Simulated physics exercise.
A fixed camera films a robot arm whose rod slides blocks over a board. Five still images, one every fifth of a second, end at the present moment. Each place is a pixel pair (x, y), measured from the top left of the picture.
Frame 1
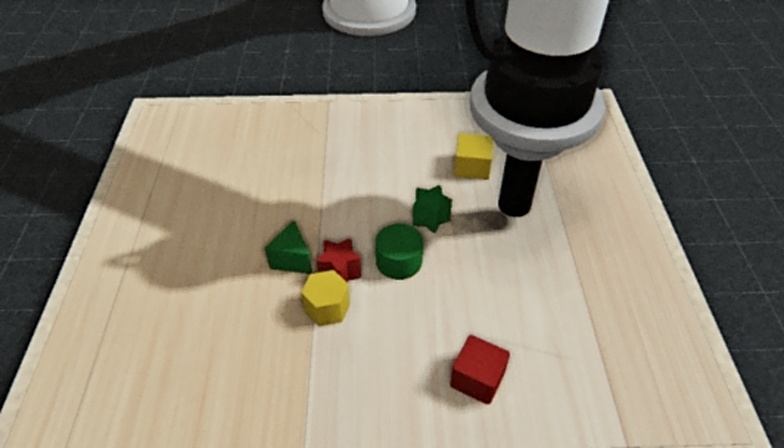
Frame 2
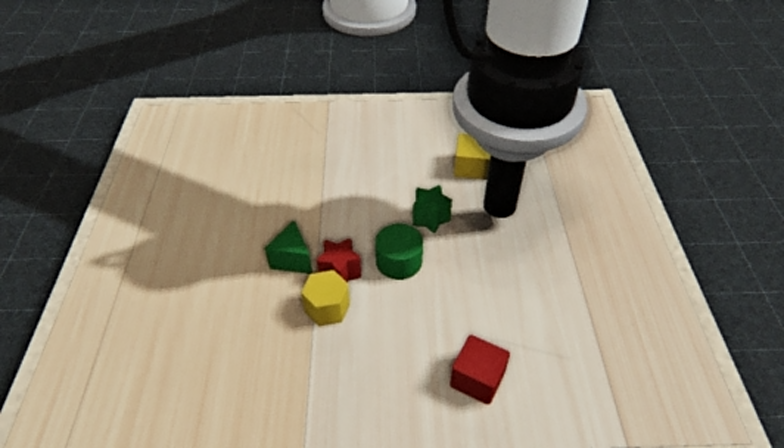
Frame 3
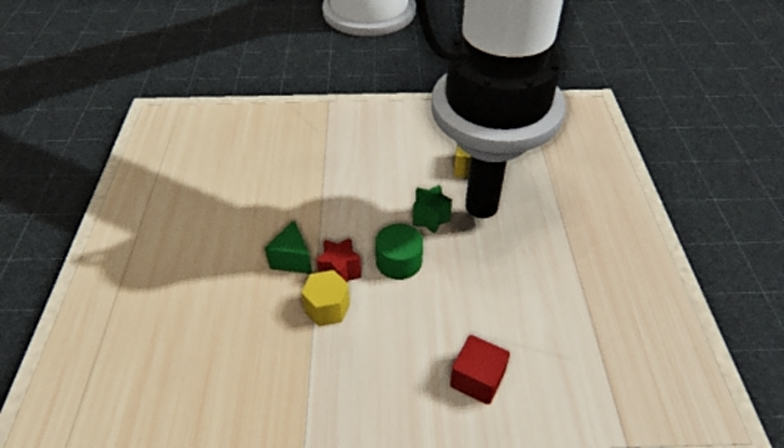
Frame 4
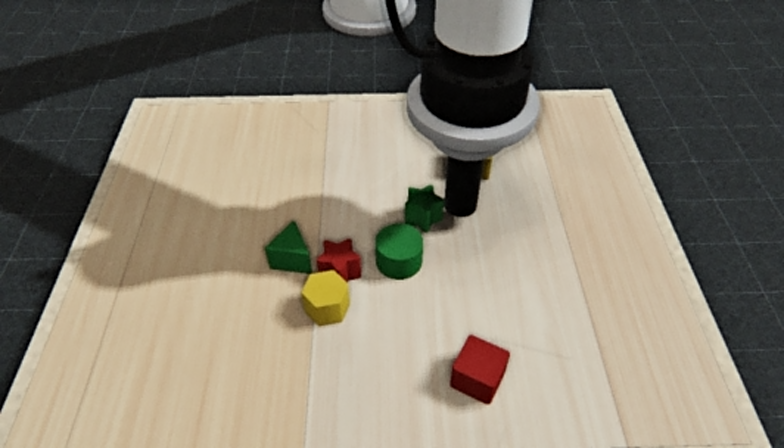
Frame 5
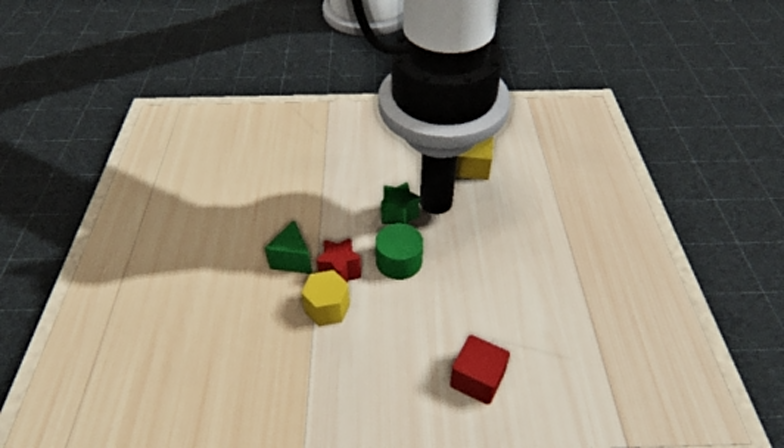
Robot arm with a black rod moving left across a wooden board, pushing a green star-shaped block left among other coloured blocks.
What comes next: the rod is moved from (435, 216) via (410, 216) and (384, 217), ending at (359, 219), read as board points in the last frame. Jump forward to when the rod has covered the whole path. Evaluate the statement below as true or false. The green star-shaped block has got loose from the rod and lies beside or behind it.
False.
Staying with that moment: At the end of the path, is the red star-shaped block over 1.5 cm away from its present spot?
Going by the path, no.
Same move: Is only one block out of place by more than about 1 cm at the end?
I'd say yes.
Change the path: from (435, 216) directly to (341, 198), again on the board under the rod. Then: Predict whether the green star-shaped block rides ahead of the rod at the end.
Slipped loose.
The first path, step by step. Halfway along, rod at (397, 203); green star-shaped block at (360, 193).
At the end, rod at (358, 206); red star-shaped block unmoved; green star-shaped block at (327, 194), turned 40° clockwise; green disc unmoved.
